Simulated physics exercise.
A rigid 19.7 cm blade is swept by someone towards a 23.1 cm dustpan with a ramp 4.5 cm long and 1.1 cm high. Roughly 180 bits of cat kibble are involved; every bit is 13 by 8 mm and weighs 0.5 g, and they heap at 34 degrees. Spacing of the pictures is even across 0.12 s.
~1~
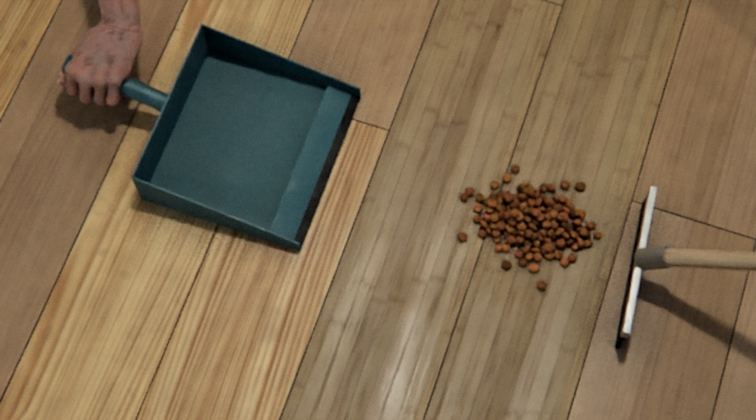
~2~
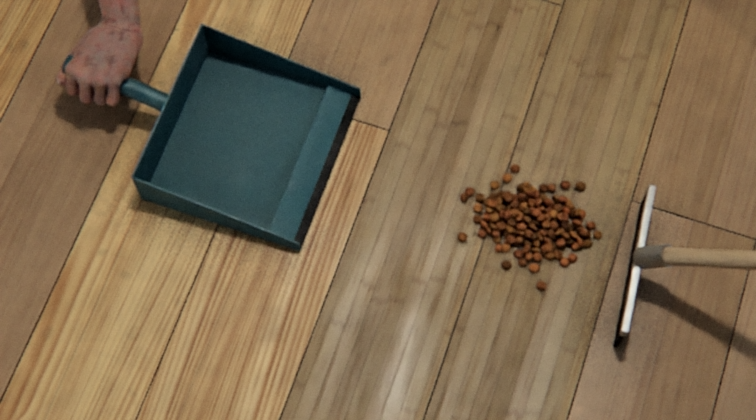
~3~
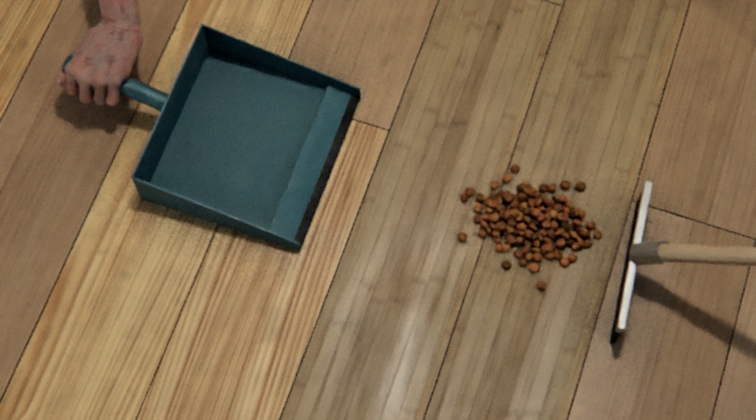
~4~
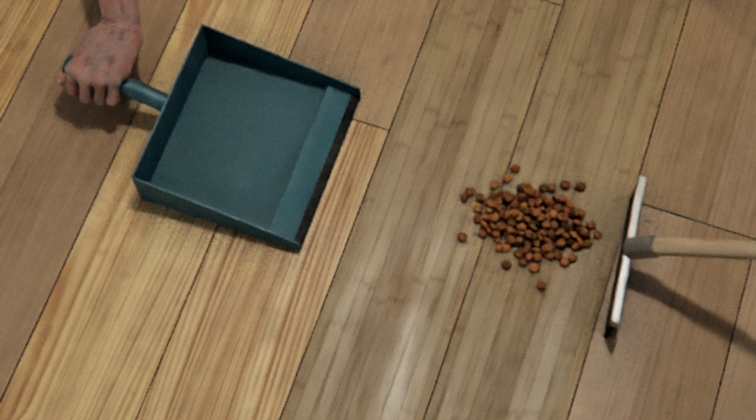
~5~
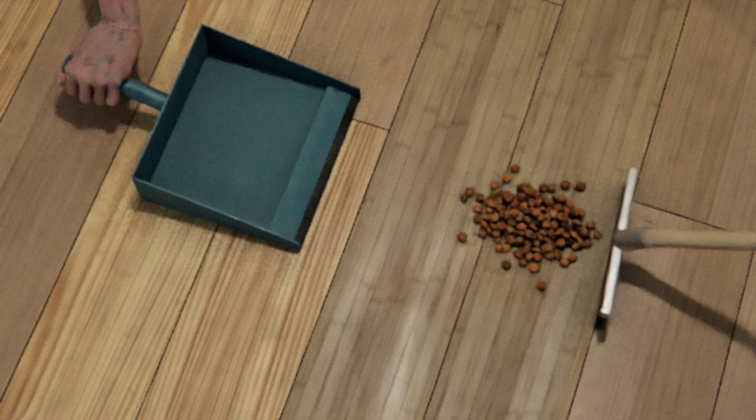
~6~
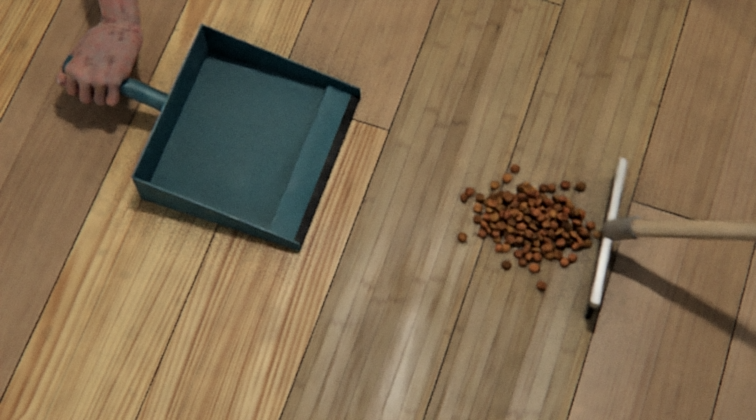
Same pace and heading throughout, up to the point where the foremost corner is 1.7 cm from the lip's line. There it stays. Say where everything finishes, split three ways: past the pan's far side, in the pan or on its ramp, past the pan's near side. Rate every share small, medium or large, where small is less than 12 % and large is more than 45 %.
Ratings - past the pan's far side: Medium; in the pan or on its ramp: Small; past the pan's near side: Small.
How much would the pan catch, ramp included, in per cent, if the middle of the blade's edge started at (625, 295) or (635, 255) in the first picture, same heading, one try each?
Estimates: 5 percent and 0 percent.
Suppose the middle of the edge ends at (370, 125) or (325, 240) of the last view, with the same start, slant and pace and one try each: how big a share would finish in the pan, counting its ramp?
Some 35 in a hundred and 40 in a hundred.
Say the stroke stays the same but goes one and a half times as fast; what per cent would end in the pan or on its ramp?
Then some 10 in a hundred.
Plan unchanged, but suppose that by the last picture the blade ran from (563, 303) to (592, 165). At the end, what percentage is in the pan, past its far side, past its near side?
Split: Pan = 60, far = 15, near = 5.
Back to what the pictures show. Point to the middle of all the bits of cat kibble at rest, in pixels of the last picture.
(367, 141).
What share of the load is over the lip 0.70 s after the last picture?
Some 5 per cent.
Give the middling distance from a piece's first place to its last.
It comes to some 22 cm.
Then, 0.24 s after the last picture, middle of the blade 20 cm from the lip; 0 % over the lip, far side 5 %, near side 0 %.
Then, 0.41 s after the last picture, middle of the blade 8 cm from the lip; 0 % over the lip, far side 25 %, near side 0 %.
Then, 0.70 s after the last picture, middle of the blade 2 cm from the lip; 5 % over the lip, far side 35 %, near side 0 %.
In the end, far side 35 %, pan 5 %, near side 0 %, in front of the lip or behind the blade 65 %.
